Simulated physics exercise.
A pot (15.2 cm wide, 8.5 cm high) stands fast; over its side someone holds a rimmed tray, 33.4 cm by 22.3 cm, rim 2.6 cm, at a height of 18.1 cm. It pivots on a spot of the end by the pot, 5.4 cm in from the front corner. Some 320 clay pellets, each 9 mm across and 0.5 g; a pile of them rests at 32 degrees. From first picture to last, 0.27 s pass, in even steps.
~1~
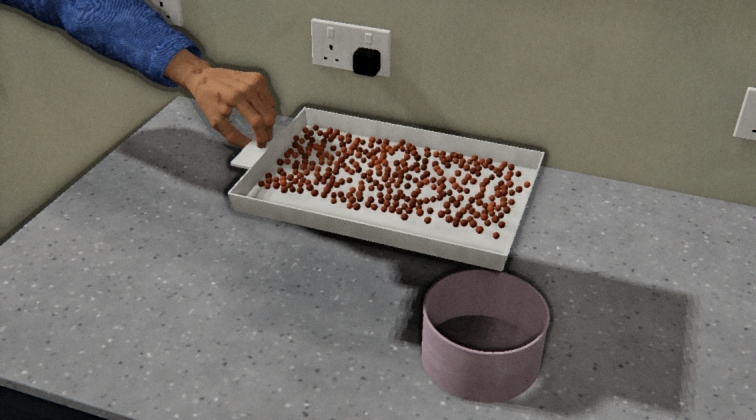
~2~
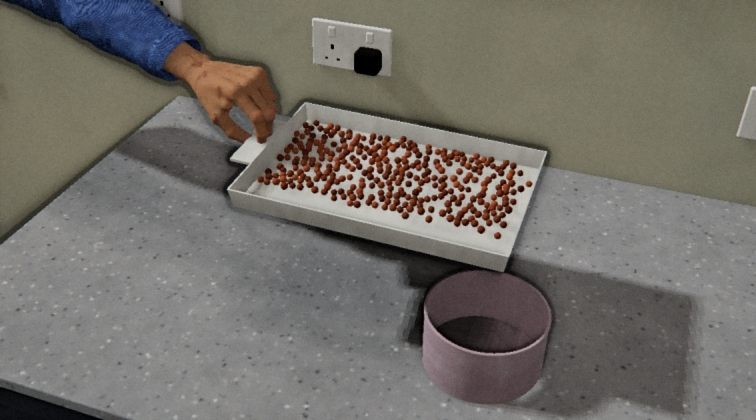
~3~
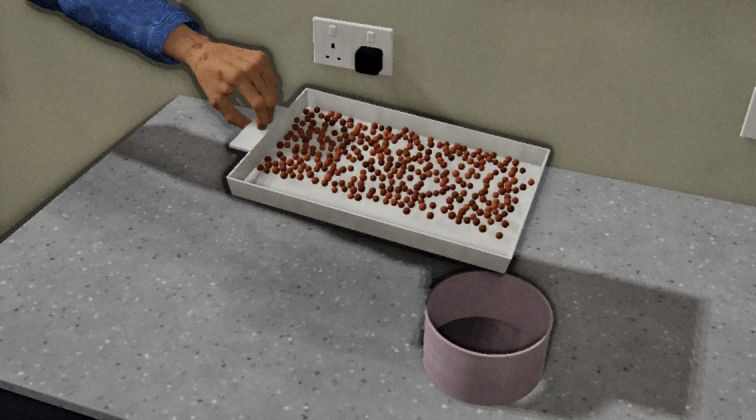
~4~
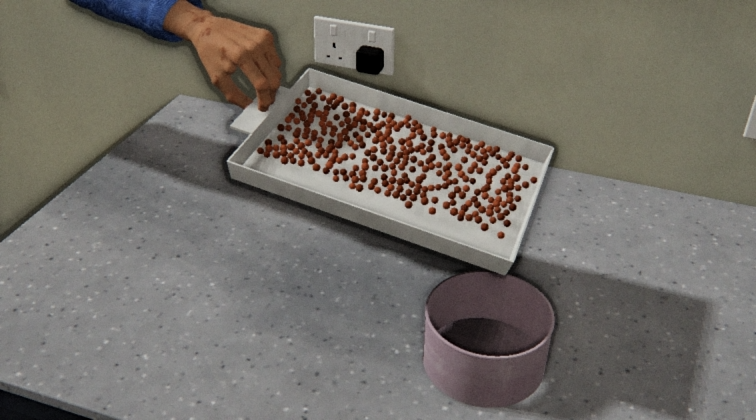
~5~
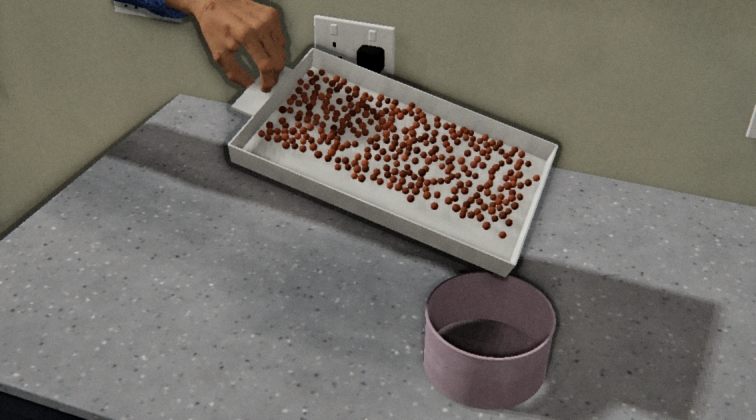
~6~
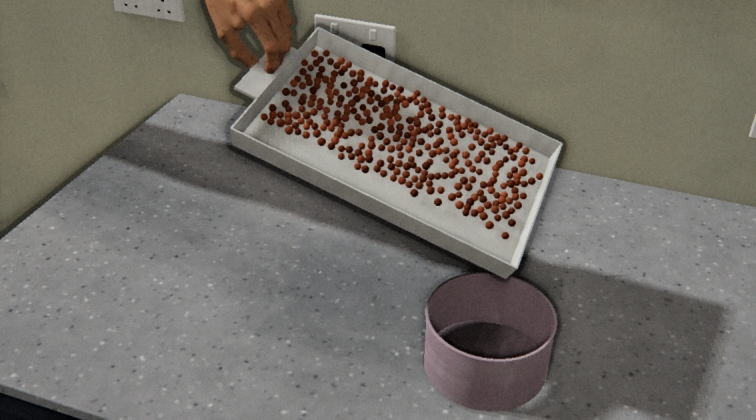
The footage shows a hand holding a white rimmed tray of small reddish-brown pellets above a grey speckled worktop, gradually raising its left end so the tray slopes down to the right, beside a stationary pinkish round pot.
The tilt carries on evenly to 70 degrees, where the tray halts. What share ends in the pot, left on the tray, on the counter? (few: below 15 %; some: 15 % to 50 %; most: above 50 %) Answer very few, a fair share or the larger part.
Pot very few, tray the larger part, counter a fair share.
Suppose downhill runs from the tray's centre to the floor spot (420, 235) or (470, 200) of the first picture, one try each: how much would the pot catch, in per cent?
About 10 and 0 per cent.
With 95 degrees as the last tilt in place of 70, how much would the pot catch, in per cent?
It would be near 35 per cent.
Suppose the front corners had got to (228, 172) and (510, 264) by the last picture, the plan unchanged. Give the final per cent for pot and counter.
Pot 5, counter 0.
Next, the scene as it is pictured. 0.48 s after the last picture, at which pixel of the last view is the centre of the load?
Around (515, 202).
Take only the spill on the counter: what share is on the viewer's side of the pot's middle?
About 90 per cent.
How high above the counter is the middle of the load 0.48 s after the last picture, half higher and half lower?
Some 24 cm.
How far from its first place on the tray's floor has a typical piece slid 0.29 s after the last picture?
About 7 cm.
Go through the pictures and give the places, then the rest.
The first frame shows tray tilt 0 degrees, front corners at (233, 192) and (504, 252); middle of the pieces at (395, 175); pot at (486, 309).
The second frame shows tray tilt 1 degrees, front corners at (232, 188) and (506, 253); middle of the pieces at (396, 172).
The third frame shows tray tilt 4 degrees, front corners at (232, 176) and (508, 255), lowest corner right front; middle of the pieces at (398, 165).
The fourth frame shows tray tilt 9 degrees, front corners at (232, 160) and (510, 258), lowest corner right front; middle of the pieces at (400, 155).
The fifth frame shows tray tilt 14 degrees, front corners at (233, 144) and (513, 261), lowest corner right front; middle of the pieces at (403, 145).
The sixth frame shows tray tilt 19 degrees, front corners at (236, 128) and (515, 264), lowest corner right front; middle of the pieces at (408, 135); pot at (491, 314).
Then, 0.29 s after the last picture, tilt 44 degrees; the tray holds 100 %, the pot 0 %.
Then, 0.48 s after the last picture, tilt 61 degrees; the tray holds 100 %, the pot 0 %.
Then, 0.79 s after the last picture, tilt 70 degrees; the tray holds 70 %, the pot 0 %.
In the end, pot 5 %, tray 65 %, counter 30 %.
